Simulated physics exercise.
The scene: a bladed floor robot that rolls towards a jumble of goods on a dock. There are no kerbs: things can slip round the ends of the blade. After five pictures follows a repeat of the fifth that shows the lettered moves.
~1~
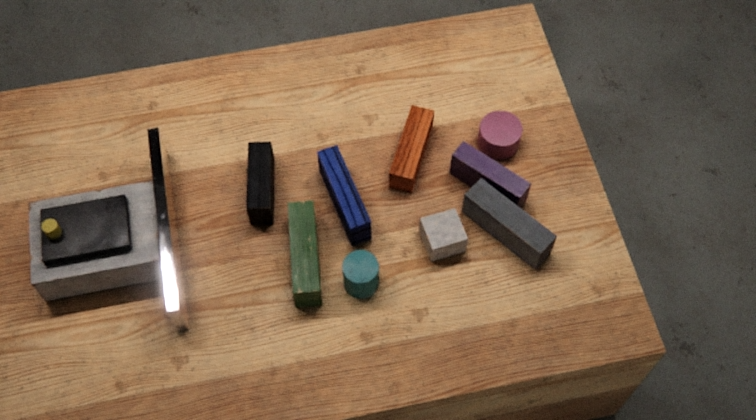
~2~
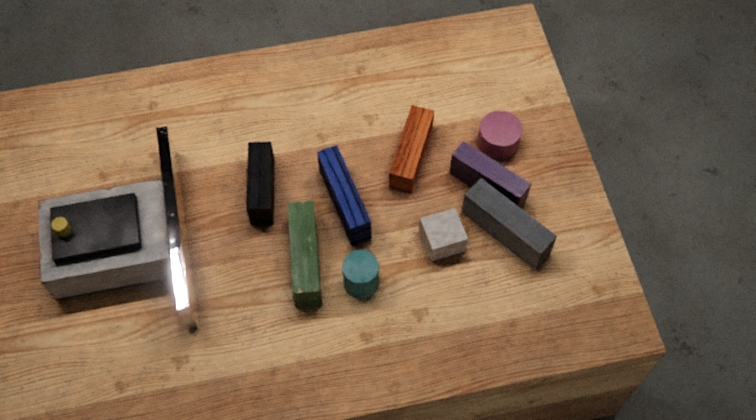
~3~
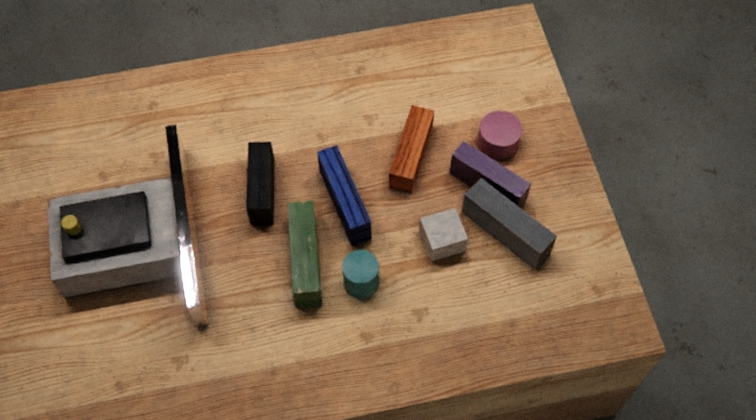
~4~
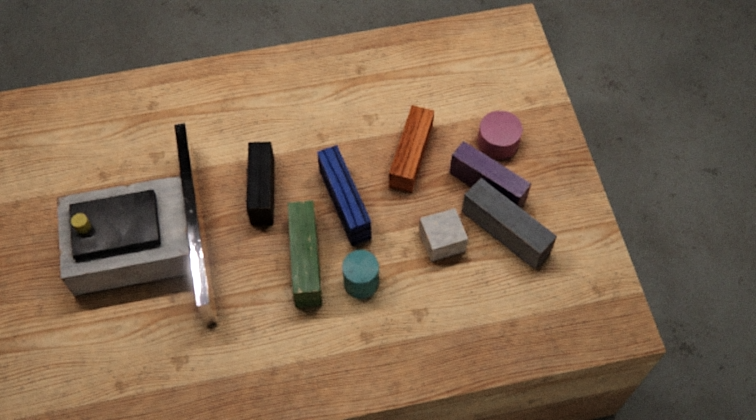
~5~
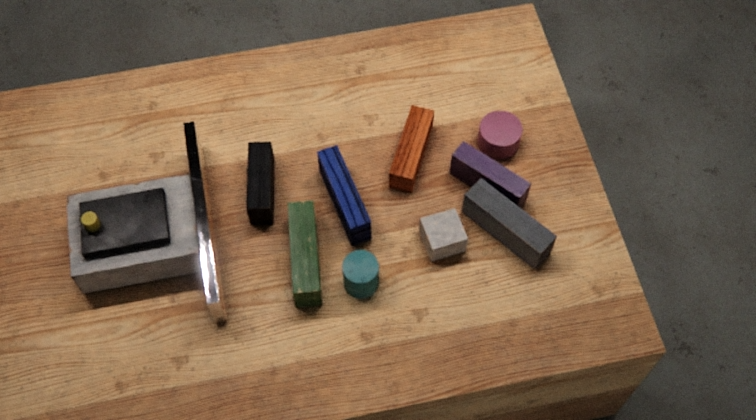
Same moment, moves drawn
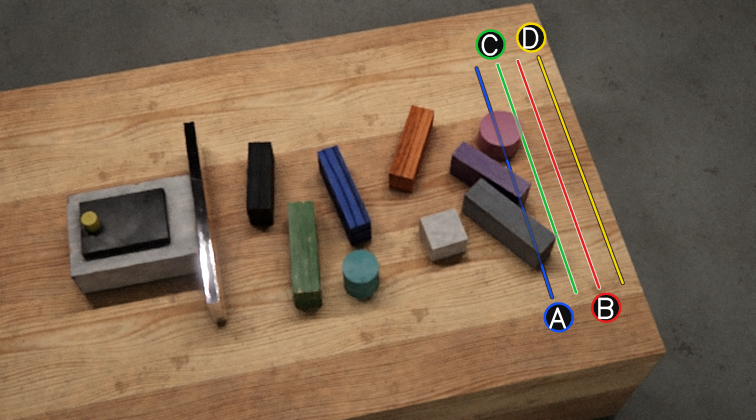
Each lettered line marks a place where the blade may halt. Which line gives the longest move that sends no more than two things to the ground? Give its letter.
As far as mark A.
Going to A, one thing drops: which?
The purple bar goes over.
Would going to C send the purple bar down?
Yes.
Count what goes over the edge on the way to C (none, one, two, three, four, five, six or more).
In all, three.
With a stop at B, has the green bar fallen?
No.
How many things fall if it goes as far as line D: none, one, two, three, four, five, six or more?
By then, six or more.
On the marked copy, A at (512, 175); B at (556, 167); C at (534, 171); D at (578, 162).
With A. Early on, robot (248, 199); turquoise canister (387, 274); green bar (357, 244).
Further on, robot (361, 178); pink canister (522, 122); purple bar (527, 165).
At the end, robot (448, 162); purple bar over the edge; pink canister (567, 94); one fallen.
As for the rest, B drops four; C drops three; D drops six.
